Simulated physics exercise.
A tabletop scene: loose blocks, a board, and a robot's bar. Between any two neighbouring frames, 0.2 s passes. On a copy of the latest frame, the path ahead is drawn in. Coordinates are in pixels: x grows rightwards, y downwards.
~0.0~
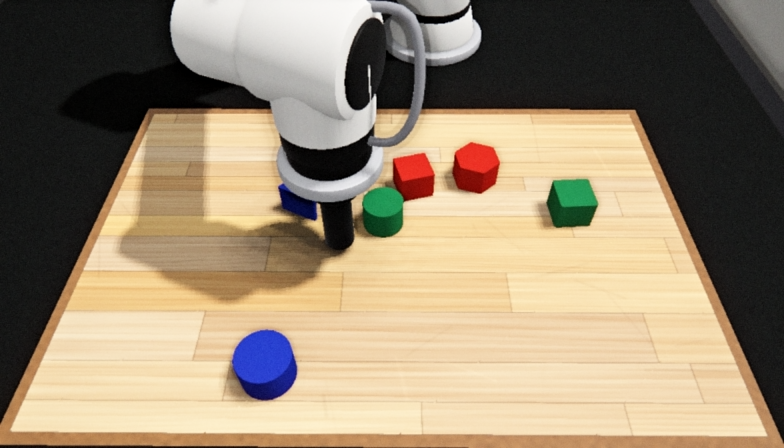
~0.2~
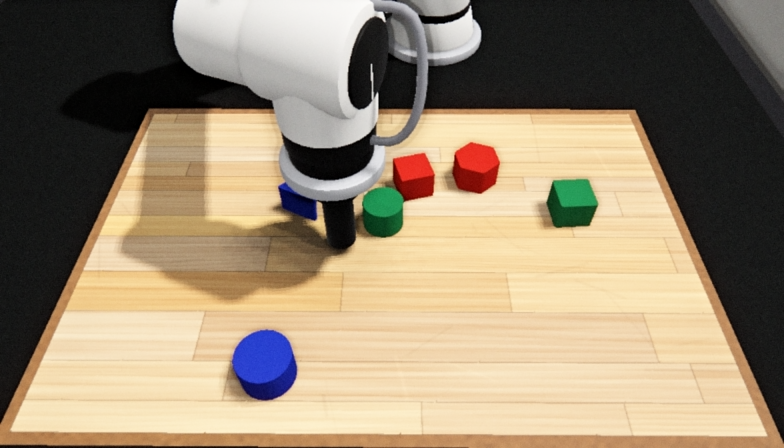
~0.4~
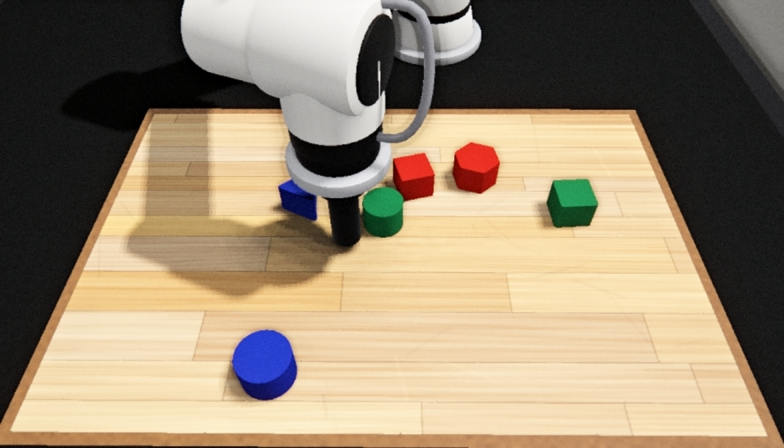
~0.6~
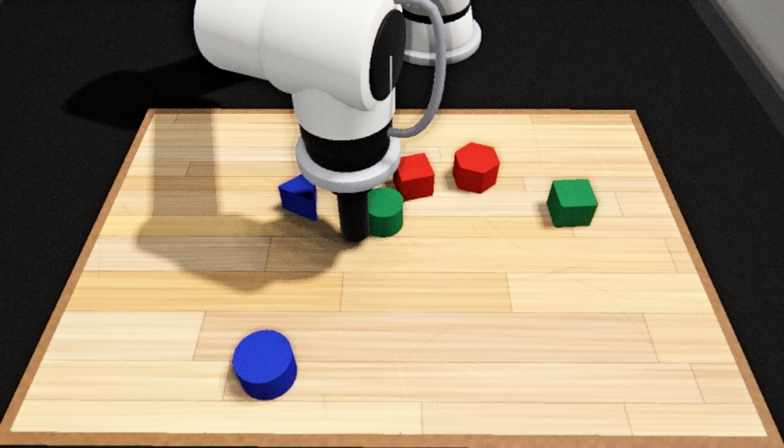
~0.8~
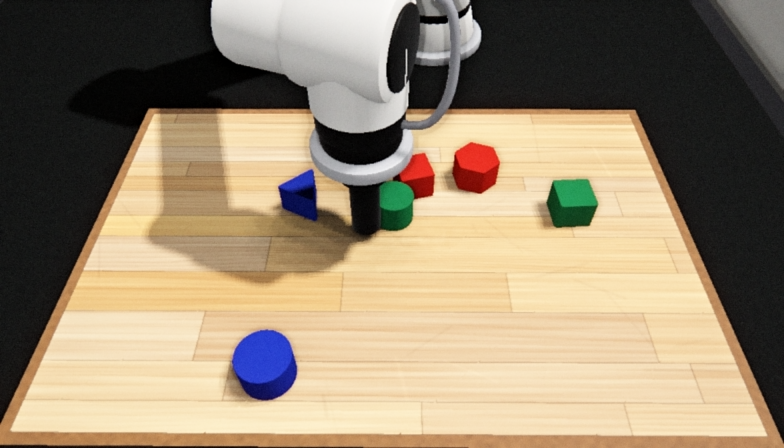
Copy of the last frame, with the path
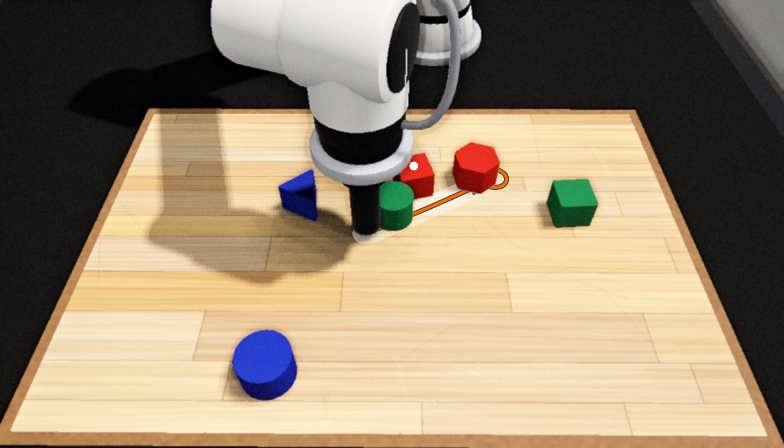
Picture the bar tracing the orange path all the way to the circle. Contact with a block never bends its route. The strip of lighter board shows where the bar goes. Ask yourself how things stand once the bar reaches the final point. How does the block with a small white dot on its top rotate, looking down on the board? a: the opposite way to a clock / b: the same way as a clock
a - the opposite way to a clock.
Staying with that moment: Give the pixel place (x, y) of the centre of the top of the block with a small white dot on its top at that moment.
(437, 147)
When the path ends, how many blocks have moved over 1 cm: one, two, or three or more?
I predict three or more.
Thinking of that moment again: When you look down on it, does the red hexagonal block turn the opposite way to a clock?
No, that is not what happens.
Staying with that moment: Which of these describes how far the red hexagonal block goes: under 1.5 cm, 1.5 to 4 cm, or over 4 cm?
The red hexagonal block moves over 4 cm.
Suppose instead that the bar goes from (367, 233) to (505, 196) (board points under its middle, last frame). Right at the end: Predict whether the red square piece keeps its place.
The block in question is displaced by the end.
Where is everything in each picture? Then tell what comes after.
In the first frame, bar tip (340, 239); block tops, blue triangular block hidden; green cylinder (383, 201); red square piece (414, 166); red hexagonal block (477, 157).
In the second frame, bar (342, 238); blocks unchanged.
In the third frame, bar (347, 236); blocks unchanged.
In the fourth frame, bar (355, 231); blocks unchanged.
In the fifth frame, bar (366, 225); blue triangular block (301, 184); green cylinder (393, 195); red square piece (414, 166); red hexagonal block (477, 157).
Path on the board, in a line from (367, 233) to (493, 178); the dot is on the red square piece.
The first path, step by step. One third of the way, bar (414, 206); green cylinder (441, 177); red square piece (432, 152), turned 70° anticlockwise.
Two thirds of the way, bar (457, 188); green cylinder (478, 157); red square piece (437, 147), turned 105° anticlockwise; red hexagonal block (505, 138).
At the end, bar (495, 170); blue triangular block in place; green cylinder (499, 135); red square piece (437, 147), turned 105° anticlockwise; red hexagonal block (522, 116), turned 50° clockwise.
